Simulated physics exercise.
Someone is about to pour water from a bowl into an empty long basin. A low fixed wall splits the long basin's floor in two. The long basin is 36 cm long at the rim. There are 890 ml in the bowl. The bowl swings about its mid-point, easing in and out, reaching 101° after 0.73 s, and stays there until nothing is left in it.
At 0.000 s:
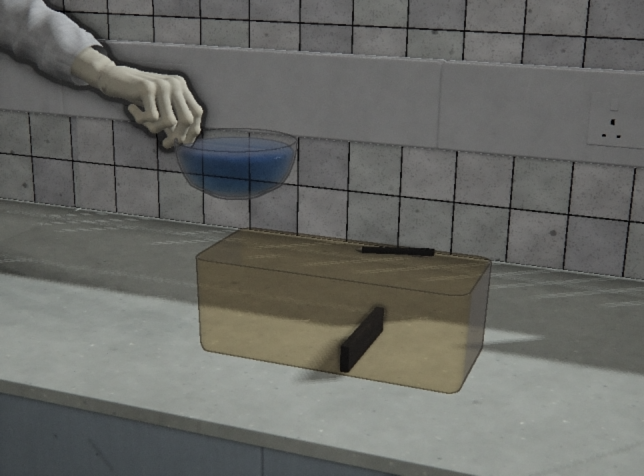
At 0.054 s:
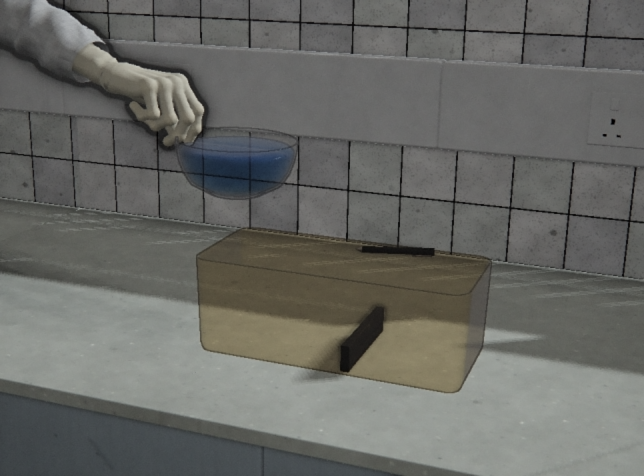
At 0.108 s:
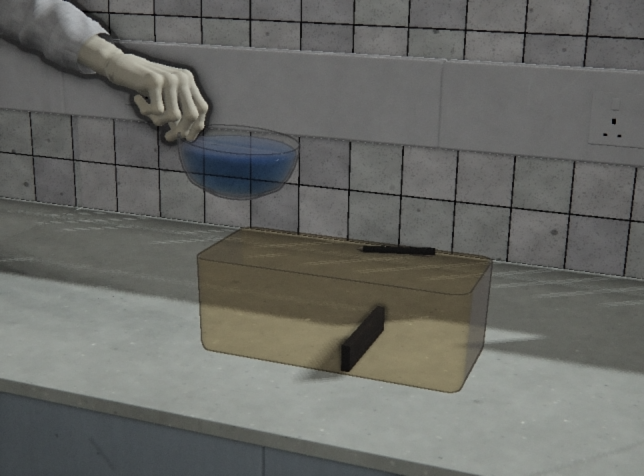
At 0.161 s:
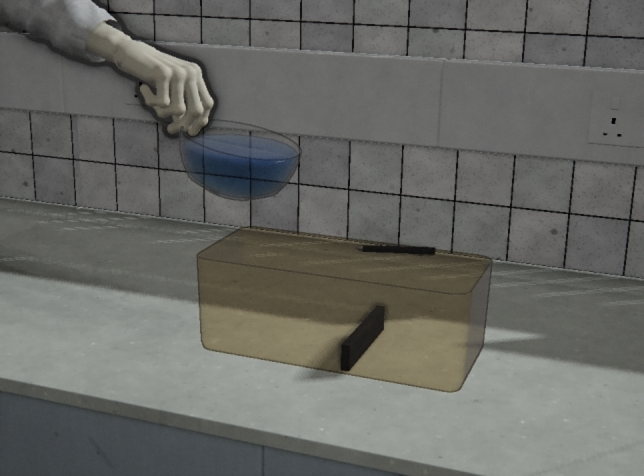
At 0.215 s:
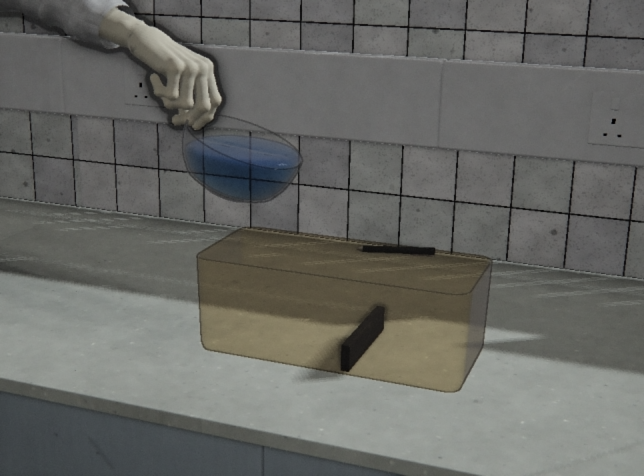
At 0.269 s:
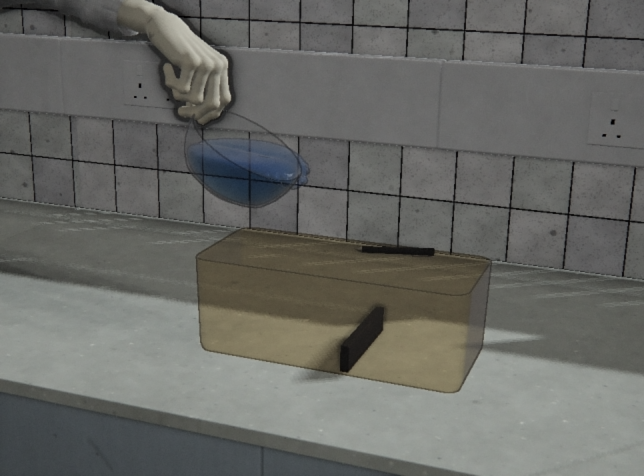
A pale hand reaching in from the upper left holds a clear bowl of blue liquid above a long, see-through amber basin, which has a dark upright piece inside and a dark strip near its back rim. They are on a grey worktop against grey tiles, seen from slightly above by a still camera. The bowl tilts rightward, slowly then further, as the hand rises and the liquid bulges past its right edge.
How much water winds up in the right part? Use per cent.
About 15 per cent.
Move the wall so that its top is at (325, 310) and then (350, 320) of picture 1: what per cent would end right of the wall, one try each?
First 50, then 20 per cent.
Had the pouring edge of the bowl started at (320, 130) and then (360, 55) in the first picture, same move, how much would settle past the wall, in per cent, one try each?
First 45, then 75 per cent.
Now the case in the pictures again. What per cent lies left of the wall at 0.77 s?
About 88 per cent.
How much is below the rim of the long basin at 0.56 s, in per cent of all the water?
About 54 per cent.
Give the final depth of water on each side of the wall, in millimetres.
Some 24 mm on the left and 6 mm on the right.
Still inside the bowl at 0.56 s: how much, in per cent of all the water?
Near 18 in a hundred.
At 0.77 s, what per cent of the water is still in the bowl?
About 1 per cent.
After 0.56 s the tilt is 88° and 18 per cent is still to pour, 54 is left of the wall and 1 right of it.
After 0.77 s the tilt is 101° and 1 per cent is still to pour, 89 is left of the wall and 6 right of it.
After 0.99 s the tilt is 101° and 0 per cent is still to pour, 87 is left of the wall and 12 right of it.
After 1.23 s the tilt is 101° and 0 per cent is still to pour, 84 is left of the wall and 15 right of it.
In the end 84 per cent lies left of the wall, 15 right of it and 1 outside.
